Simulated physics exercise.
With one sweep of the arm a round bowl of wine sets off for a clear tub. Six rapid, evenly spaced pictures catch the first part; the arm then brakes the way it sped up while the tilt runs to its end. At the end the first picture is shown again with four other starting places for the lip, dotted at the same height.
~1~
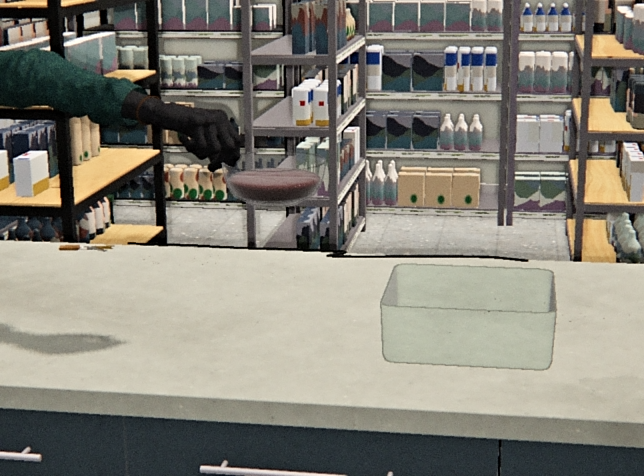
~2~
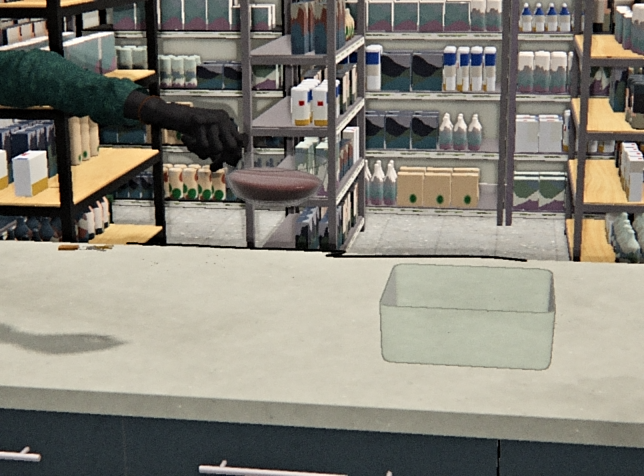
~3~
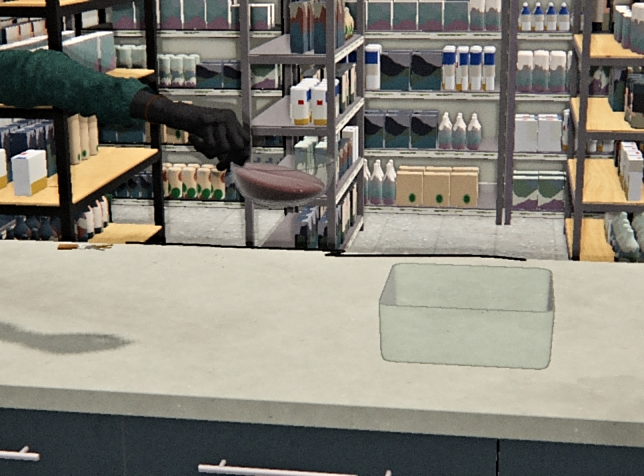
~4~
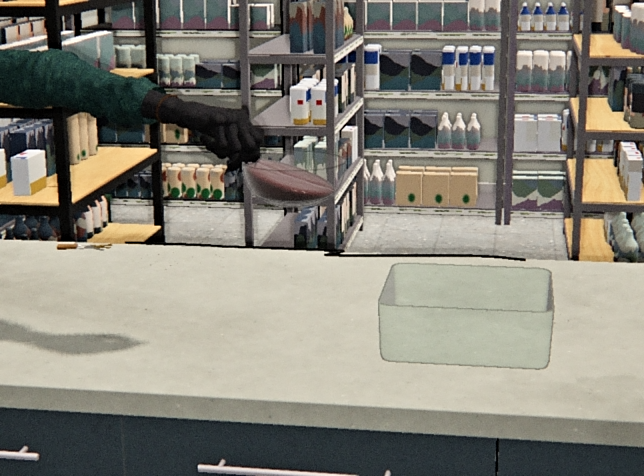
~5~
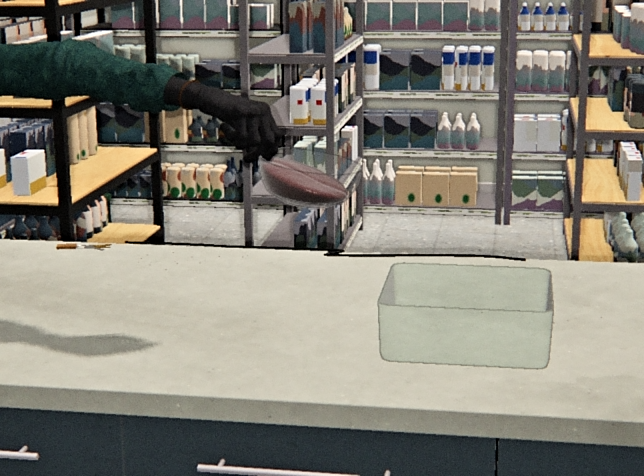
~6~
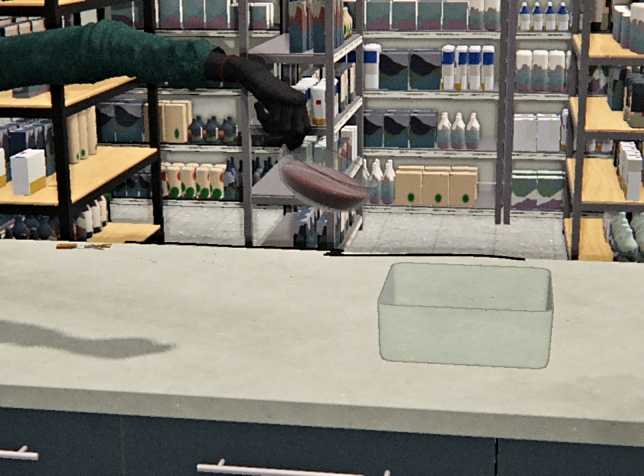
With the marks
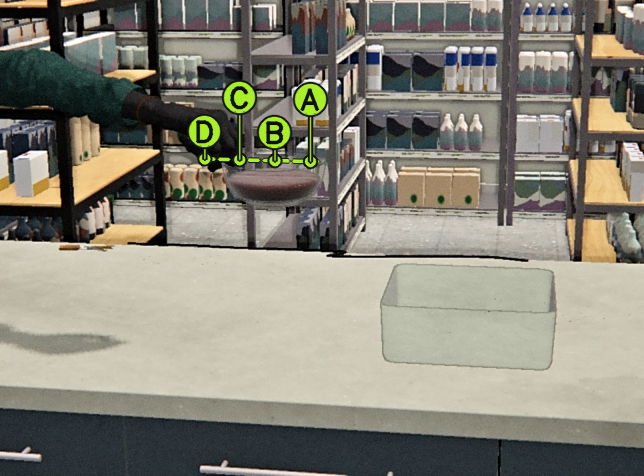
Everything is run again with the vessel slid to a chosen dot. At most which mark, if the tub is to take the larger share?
B will do.
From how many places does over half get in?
Two of them.
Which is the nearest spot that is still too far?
That would be C.
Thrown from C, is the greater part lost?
Yes.
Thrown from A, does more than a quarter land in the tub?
Yes.
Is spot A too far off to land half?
No.
On the marked copy, A at (310, 161); B at (274, 160); C at (239, 159); D at (204, 159).
Choosing A, about 77 % lands in the tub, 6 % falls short and 17 % goes beside or beyond.
Choosing B, about 64 % lands in the tub, 21 % falls short and 15 % goes beside or beyond.
Choosing C, about 21 % lands in the tub, 76 % falls short and 3 % goes beside or beyond.
Choosing D, about 0 % lands in the tub, 99 % falls short.
